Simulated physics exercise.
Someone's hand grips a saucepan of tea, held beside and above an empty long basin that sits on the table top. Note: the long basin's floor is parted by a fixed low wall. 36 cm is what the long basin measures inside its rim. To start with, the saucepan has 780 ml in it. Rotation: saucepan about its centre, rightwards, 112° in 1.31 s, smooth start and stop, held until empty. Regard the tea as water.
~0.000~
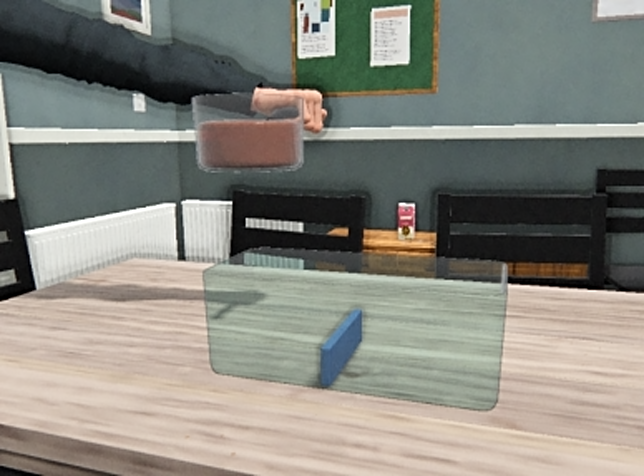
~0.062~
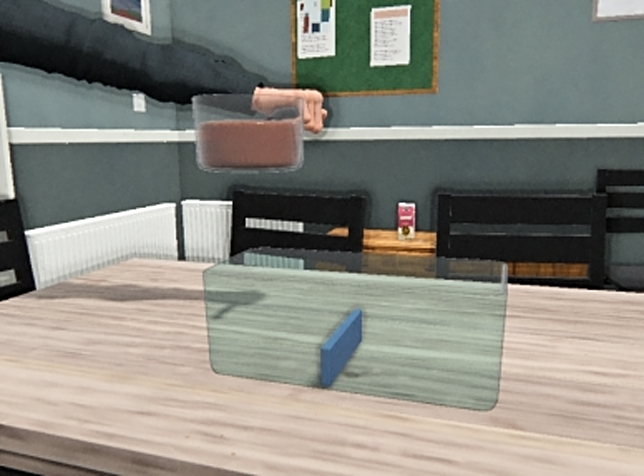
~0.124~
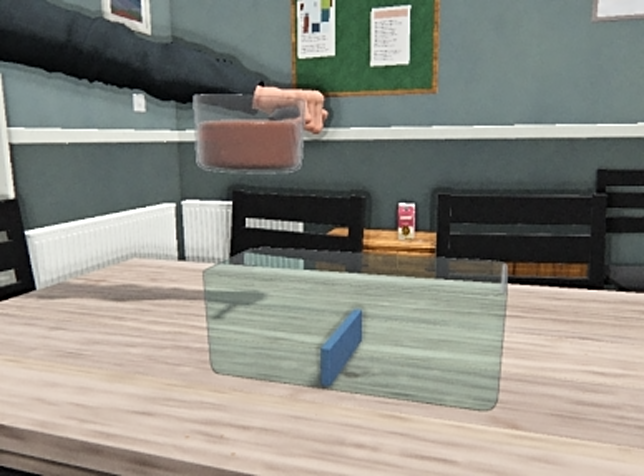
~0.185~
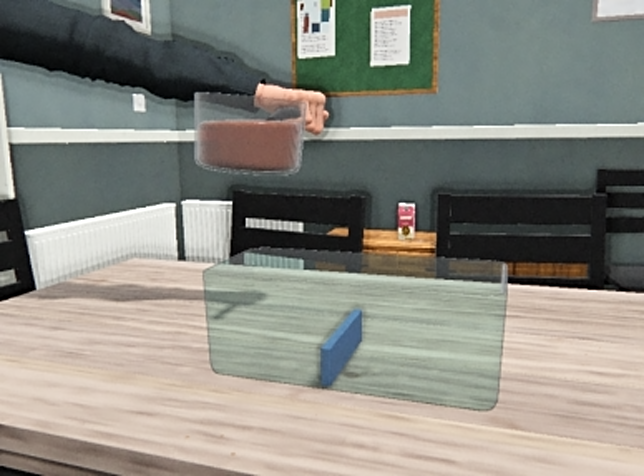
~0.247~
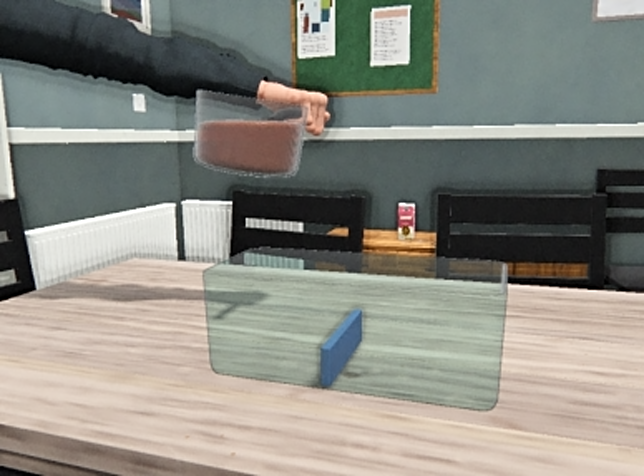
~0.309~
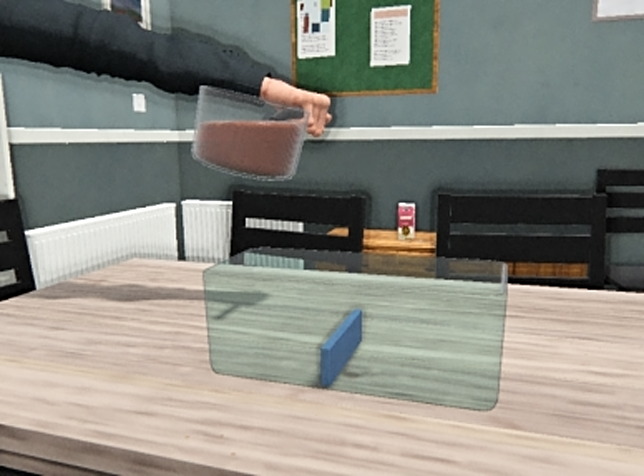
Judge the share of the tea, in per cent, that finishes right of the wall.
68 percent, roughly.
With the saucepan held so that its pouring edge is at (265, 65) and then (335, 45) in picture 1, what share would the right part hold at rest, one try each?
30 then 95 %.
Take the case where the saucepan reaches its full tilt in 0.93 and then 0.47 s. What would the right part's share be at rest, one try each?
Some 65 and 40 per cent, in that order.
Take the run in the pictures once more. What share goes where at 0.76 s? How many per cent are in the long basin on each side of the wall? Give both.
I'd say some 1 on the left and some 4 on the right.
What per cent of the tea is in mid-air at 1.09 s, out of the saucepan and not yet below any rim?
Roughly 14 %.
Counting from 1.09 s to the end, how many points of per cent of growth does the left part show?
I'd put it near 20 percent.
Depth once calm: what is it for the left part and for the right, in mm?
Depths: Left near 10 mm, right near 18 mm.
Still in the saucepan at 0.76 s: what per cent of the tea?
Close to 68 in a hundred.
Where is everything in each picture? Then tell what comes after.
Tilt 0°; pouring edge (299, 99); surface from (207, 125) to (299, 123); the long basin's rim runs from (229, 260) to (506, 279); the wall's top is at (344, 328), in the first picture.
Tilt 1°; pouring edge (300, 99); surface from (207, 125) to (299, 123), in the second picture.
Tilt 2°; pouring edge (301, 101); surface from (207, 125) to (300, 124), in the third picture.
Tilt 5°; pouring edge (302, 104); surface from (207, 125) to (301, 124), in the fourth picture.
Tilt 10°; pouring edge (304, 108); surface from (207, 125) to (301, 124), in the fifth picture.
Tilt 15°; pouring edge (306, 114); surface from (207, 126) to (303, 125), in the sixth picture.
Then, 0.76 s in, the tilt is 70° and 68 per cent is still to pour, 1 is left of the wall and 4 right of it.
Then, 1.09 s in, the tilt is 104° and 13 per cent is still to pour, 10 is left of the wall and 63 right of it.
Then, 1.43 s in, the tilt is 112° and 0 per cent is still to pour, 31 is left of the wall and 68 right of it.
Then, 1.81 s in, the tilt is 112° and 0 per cent is still to pour, 31 is left of the wall and 68 right of it.
Finally, 31 per cent lies left of the wall, 68 right of it and 1 outside.
